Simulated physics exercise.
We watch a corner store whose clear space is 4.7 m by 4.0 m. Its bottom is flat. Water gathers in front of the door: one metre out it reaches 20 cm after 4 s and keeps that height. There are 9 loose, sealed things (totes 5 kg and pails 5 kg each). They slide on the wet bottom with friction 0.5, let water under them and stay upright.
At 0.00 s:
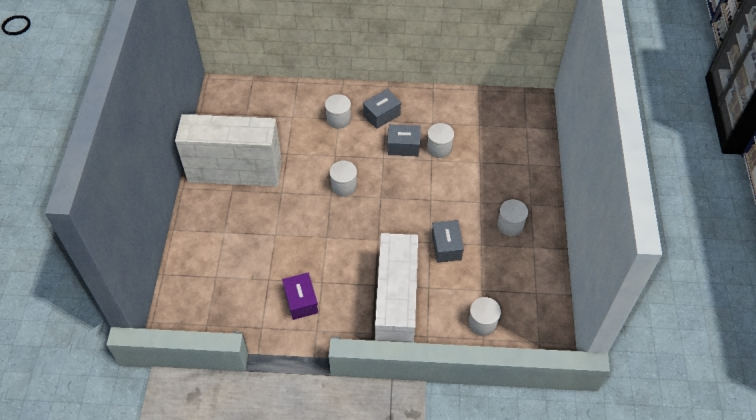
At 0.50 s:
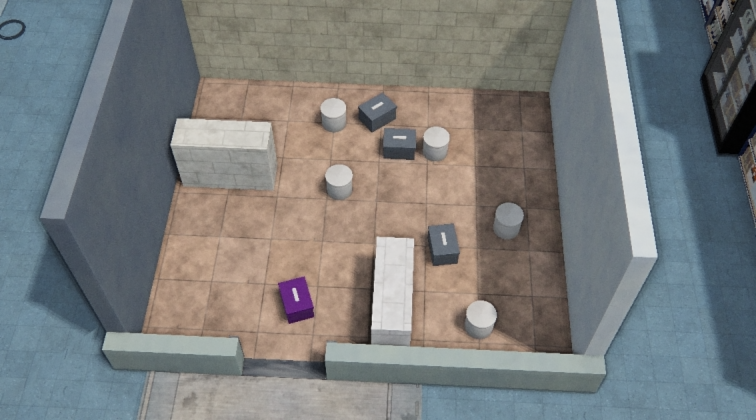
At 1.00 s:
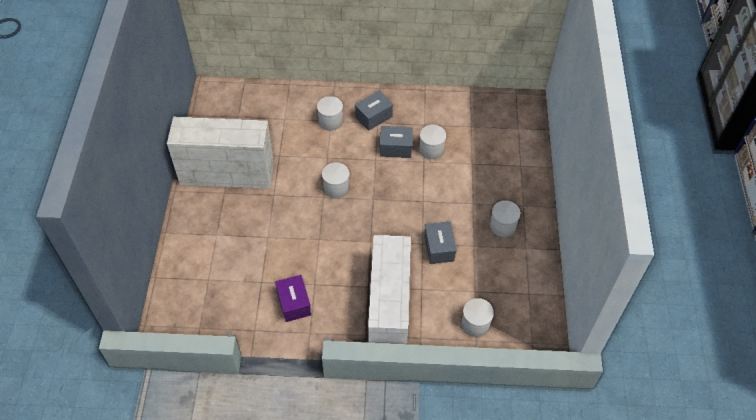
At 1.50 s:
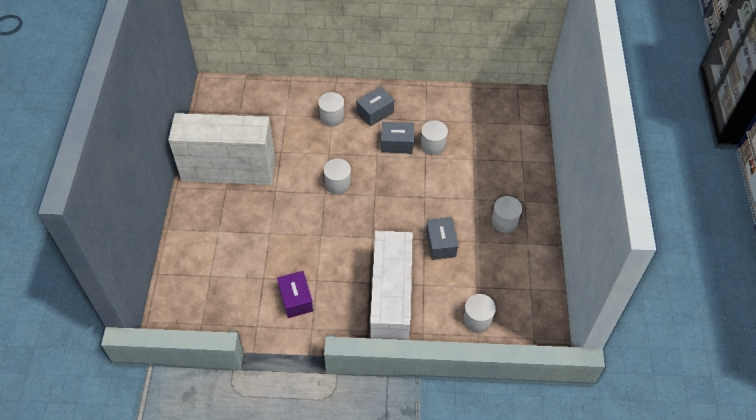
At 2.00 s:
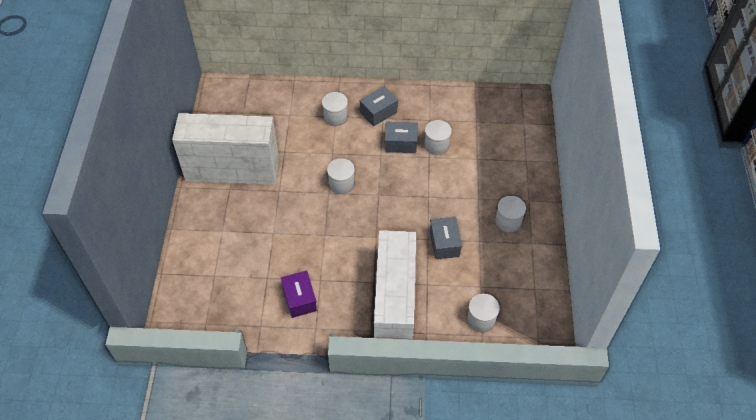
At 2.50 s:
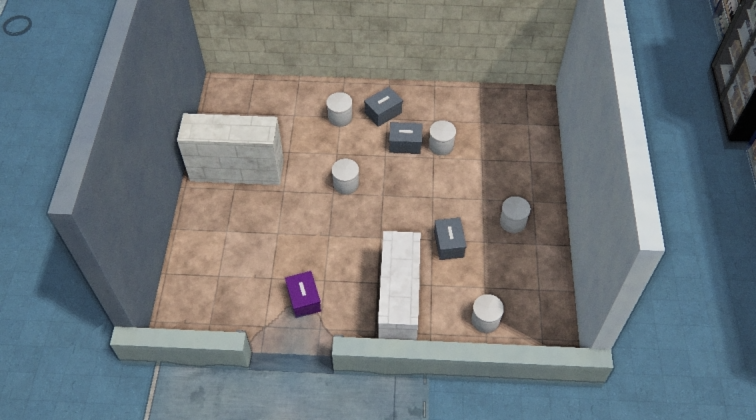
Shallow water creeping across the ground outside a small walled store and into its doorway, the purple box and grey boxes staying still.
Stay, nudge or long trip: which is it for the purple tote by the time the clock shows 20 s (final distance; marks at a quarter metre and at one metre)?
The purple tote ends far away.
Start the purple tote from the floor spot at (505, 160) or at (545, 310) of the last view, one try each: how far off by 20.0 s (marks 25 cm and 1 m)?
In turn: It is nudged along; it gets carried off.
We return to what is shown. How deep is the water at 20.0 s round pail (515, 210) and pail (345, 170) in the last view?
Roughly 9 and 12 cm.
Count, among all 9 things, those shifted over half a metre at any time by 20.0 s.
That makes 9.
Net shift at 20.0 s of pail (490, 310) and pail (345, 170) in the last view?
In that order: 250 cm, 100 cm.
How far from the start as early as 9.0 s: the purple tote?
About 300 cm.
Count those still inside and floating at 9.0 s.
At that moment 5.
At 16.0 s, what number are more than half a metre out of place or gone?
I count 6.
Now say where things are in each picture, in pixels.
In the first picture, the purple tote at (300, 291) rests on the ground; water covers 0.0 m2; 0 of 9 have shifted.
In the second picture, the purple tote at (296, 295), on the bottom; 0.0 m2 under water; 0 of 9 have shifted.
In the third picture, the purple tote at (293, 293) rests on the ground; water covers 0.0 m2; 0 of 9 have shifted.
In the fourth picture, the purple tote at (295, 289), on the bottom; water covers 0.0 m2; 0 of 9 have shifted.
In the fifth picture, the purple tote at (298, 289), on the bottom; water covers 0.0 m2; 0 of 9 have shifted.
In the sixth picture, the purple tote at (303, 289) rests on the ground; 0.3 m2 under water; 0 of 9 have shifted.
After 4.0 s the purple tote is near (319, 234), 0.7 m from its start, aground; 0 afloat.
After 9.0 s the purple tote is near (271, 74), 3.2 m from its start, afloat; 5 afloat.
After 16.0 s the purple tote is near (248, 83), 3.1 m from its start, afloat; 8 afloat.
After 20.0 s the purple tote is near (303, 86), 2.9 m from its start, afloat; 9 afloat.
